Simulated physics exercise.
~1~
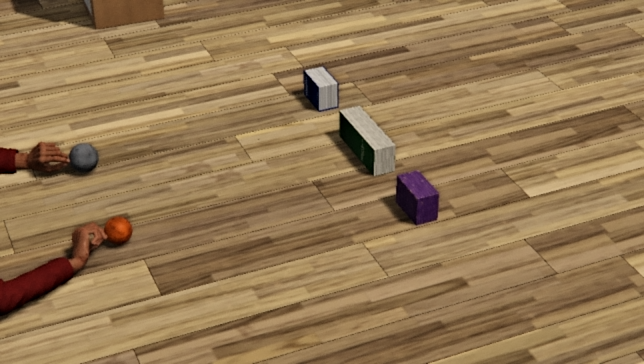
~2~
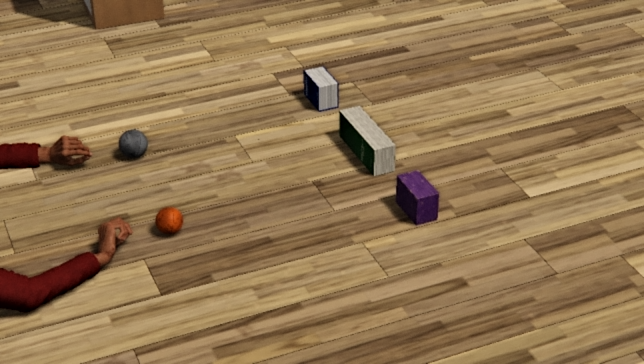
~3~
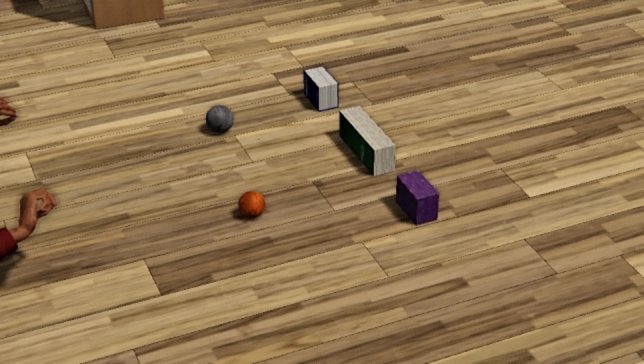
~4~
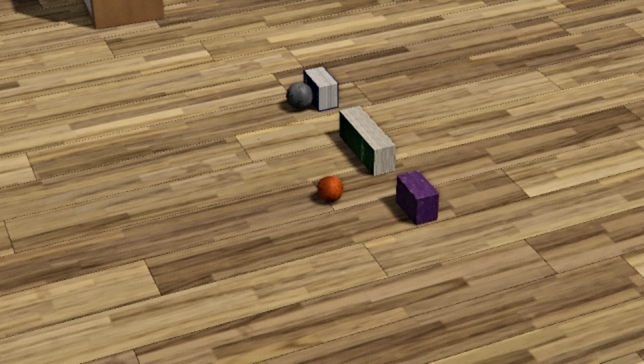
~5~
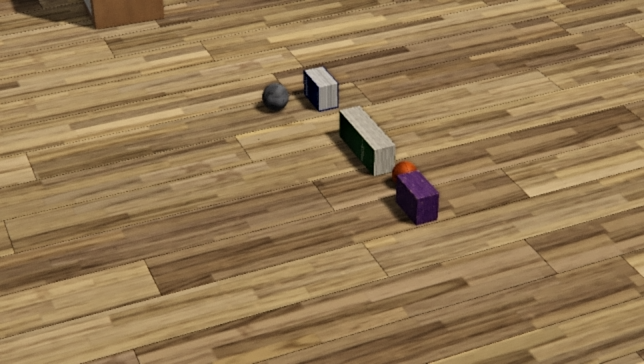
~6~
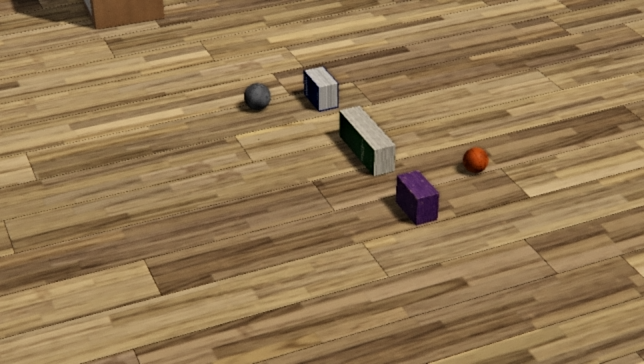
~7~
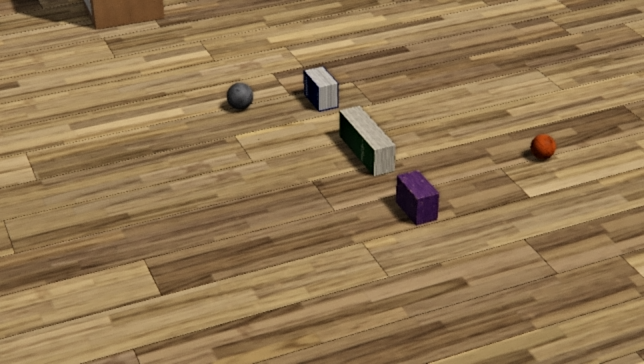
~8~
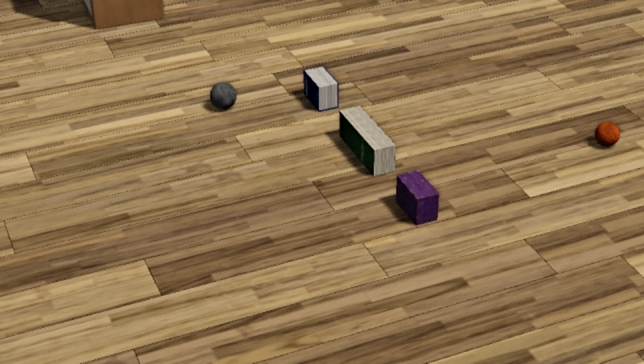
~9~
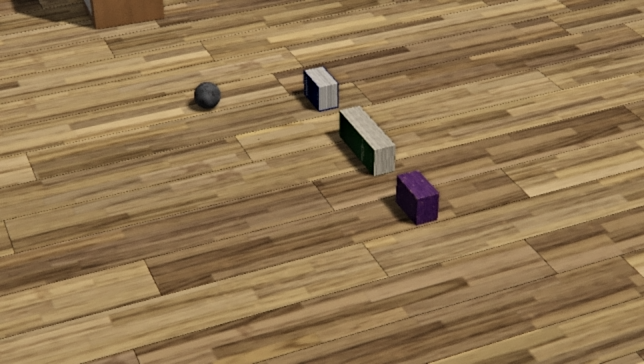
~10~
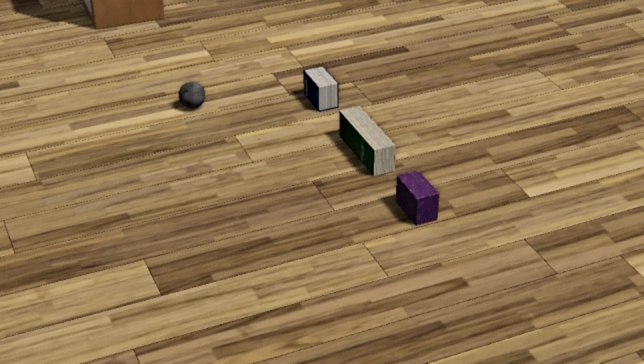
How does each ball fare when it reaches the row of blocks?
The grey ball bounces off a block and rolls back to the left, while the orange ball rolls through the gap beside the purple block and carries on to the right.
